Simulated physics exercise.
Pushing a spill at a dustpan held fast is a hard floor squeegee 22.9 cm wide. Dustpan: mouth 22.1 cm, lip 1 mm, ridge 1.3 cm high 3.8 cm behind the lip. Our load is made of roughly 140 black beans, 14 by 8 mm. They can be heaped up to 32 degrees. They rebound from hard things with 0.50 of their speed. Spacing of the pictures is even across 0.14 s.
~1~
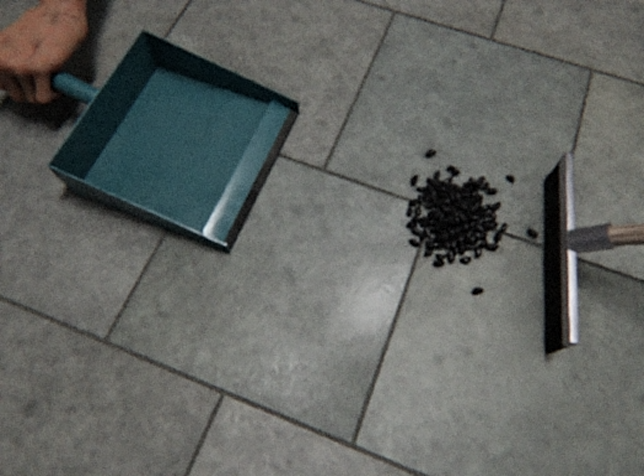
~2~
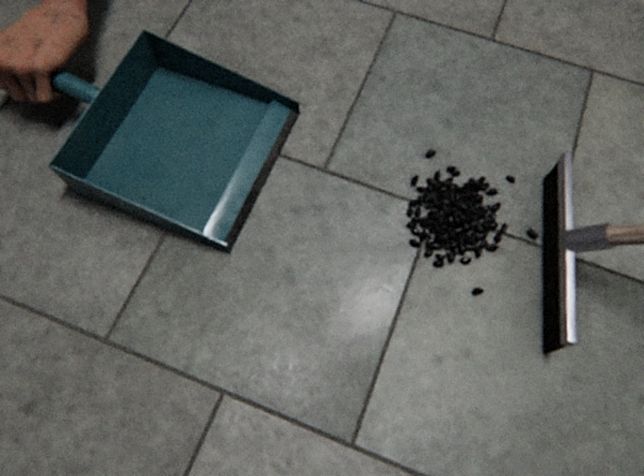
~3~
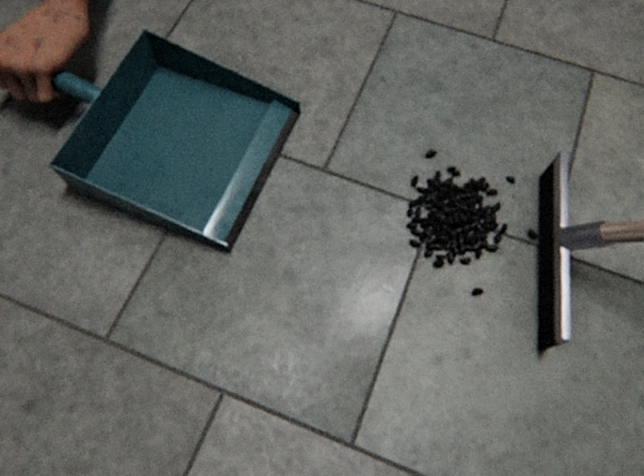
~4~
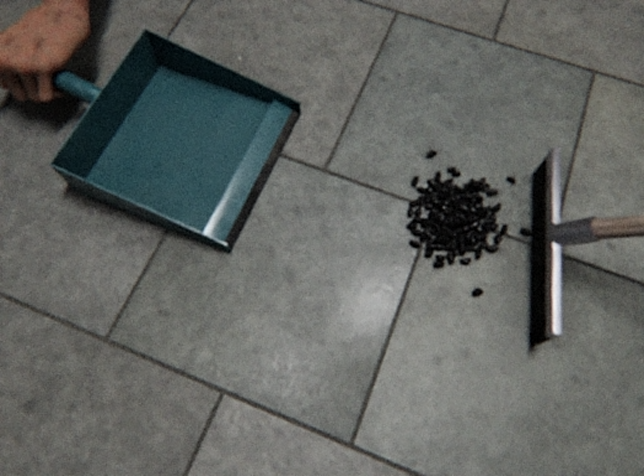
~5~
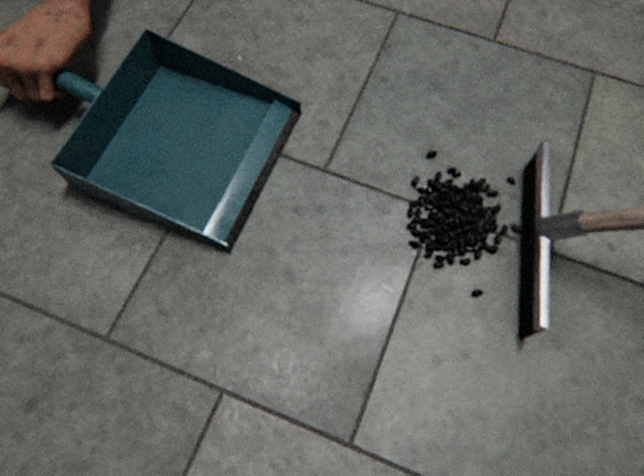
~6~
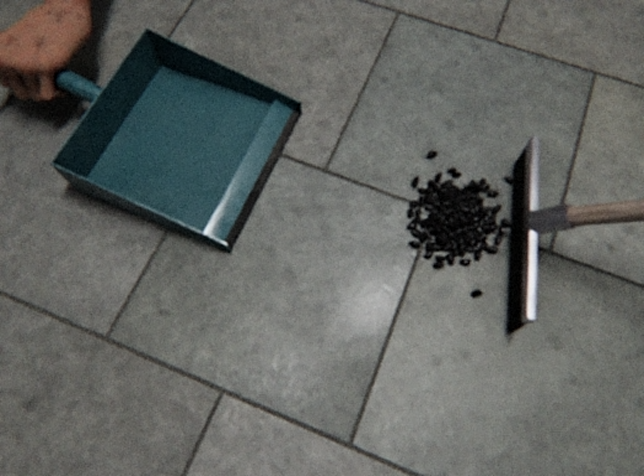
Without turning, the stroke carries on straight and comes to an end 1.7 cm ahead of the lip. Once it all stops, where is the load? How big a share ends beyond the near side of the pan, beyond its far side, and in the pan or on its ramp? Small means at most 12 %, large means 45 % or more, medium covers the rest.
Shares: Near side - small; far side - medium; pan - small.
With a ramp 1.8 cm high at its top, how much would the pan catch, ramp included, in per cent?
Near 5 per cent, then.
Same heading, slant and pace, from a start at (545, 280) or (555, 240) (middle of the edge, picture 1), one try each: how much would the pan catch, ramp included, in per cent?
Roughly 10 % and 5 %.
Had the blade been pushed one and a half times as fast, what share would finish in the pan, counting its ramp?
Share: Near 15 %.
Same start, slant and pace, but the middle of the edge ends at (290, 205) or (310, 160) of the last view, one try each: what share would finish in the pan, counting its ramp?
Roughly 30 per cent for the first try and 20 per cent for the second.
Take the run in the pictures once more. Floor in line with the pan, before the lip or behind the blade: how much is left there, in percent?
I'd estimate close to 75 per cent.
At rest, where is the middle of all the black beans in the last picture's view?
I'd put it at about (296, 155).
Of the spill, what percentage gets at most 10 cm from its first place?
Around 5 in a hundred.
Then, 0.27 s after the last picture, middle of the blade 18 cm from the lip; 0 % over the lip, far side 5 %, near side 0 %.
Then, 0.46 s after the last picture, middle of the blade 9 cm from the lip; 0 % over the lip, far side 15 %, near side 0 %.
Then, 0.76 s after the last picture, middle of the blade 4 cm from the lip; 10 % over the lip, far side 20 %, near side 0 %.
In the end, near side 0 %, far side 20 %, pan 5 %, in front of the lip or behind the blade 75 %.
